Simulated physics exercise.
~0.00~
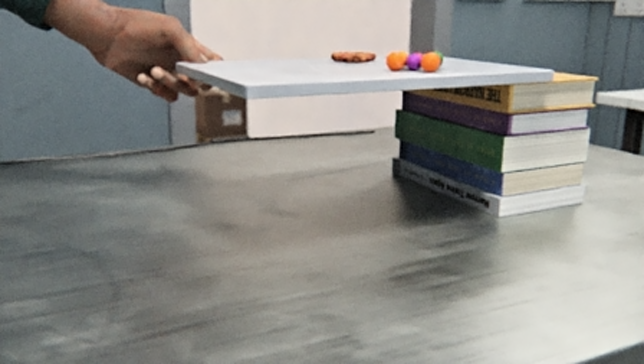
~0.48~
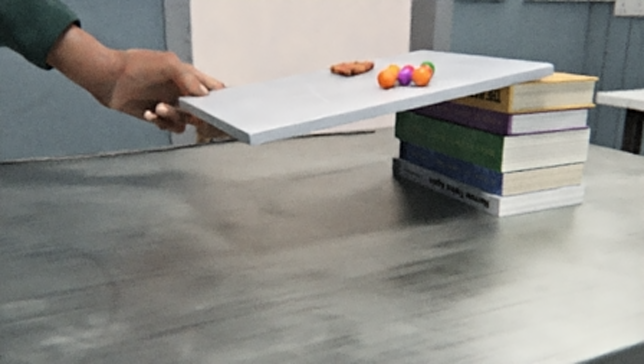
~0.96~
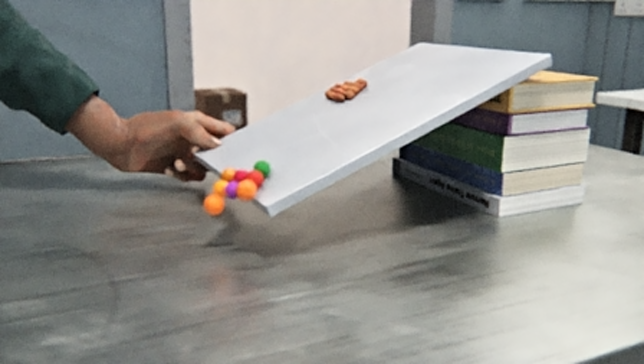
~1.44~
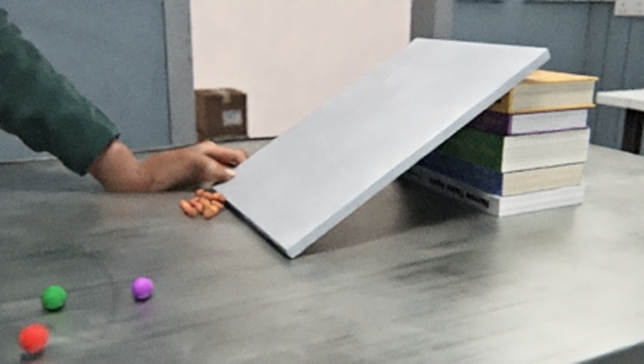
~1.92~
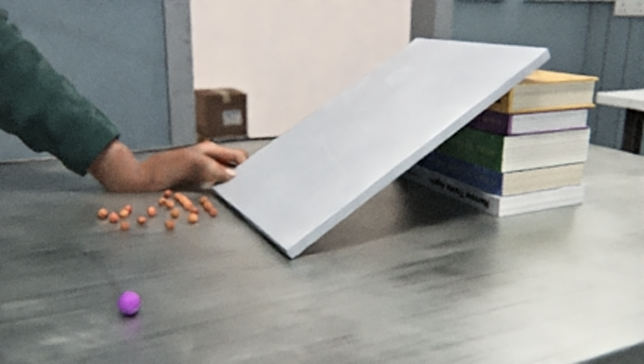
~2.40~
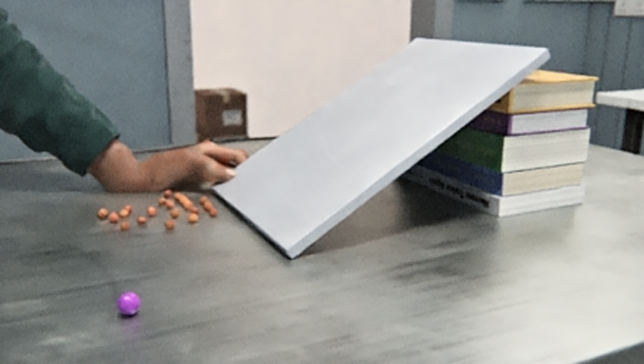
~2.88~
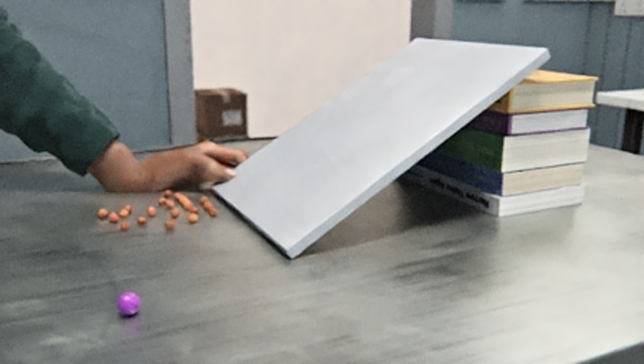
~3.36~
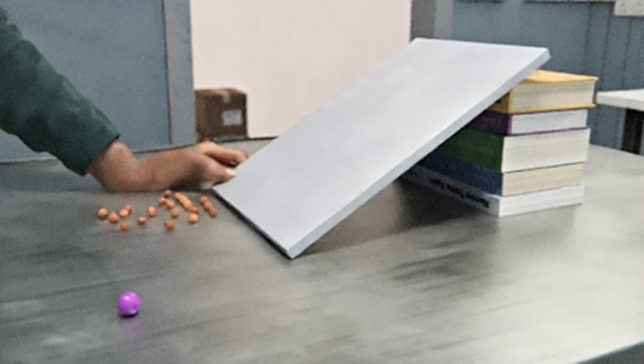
To begin with, a hand holds the left end of a pale board level, its right end resting on a stack of books, with a cluster of colourful balls and a small pile of orange-brown pieces on top. The hand lowers its end, and the balls roll down toward the lower edge while the pieces stay higher up. As the board reaches the dark table, the balls spill off and scatter toward the viewer. The pieces then slide down and spread out beside the hand. Finally, the board rests as a steep ramp, the pieces lie near its foot, and only one purple ball remains in view, farther out.
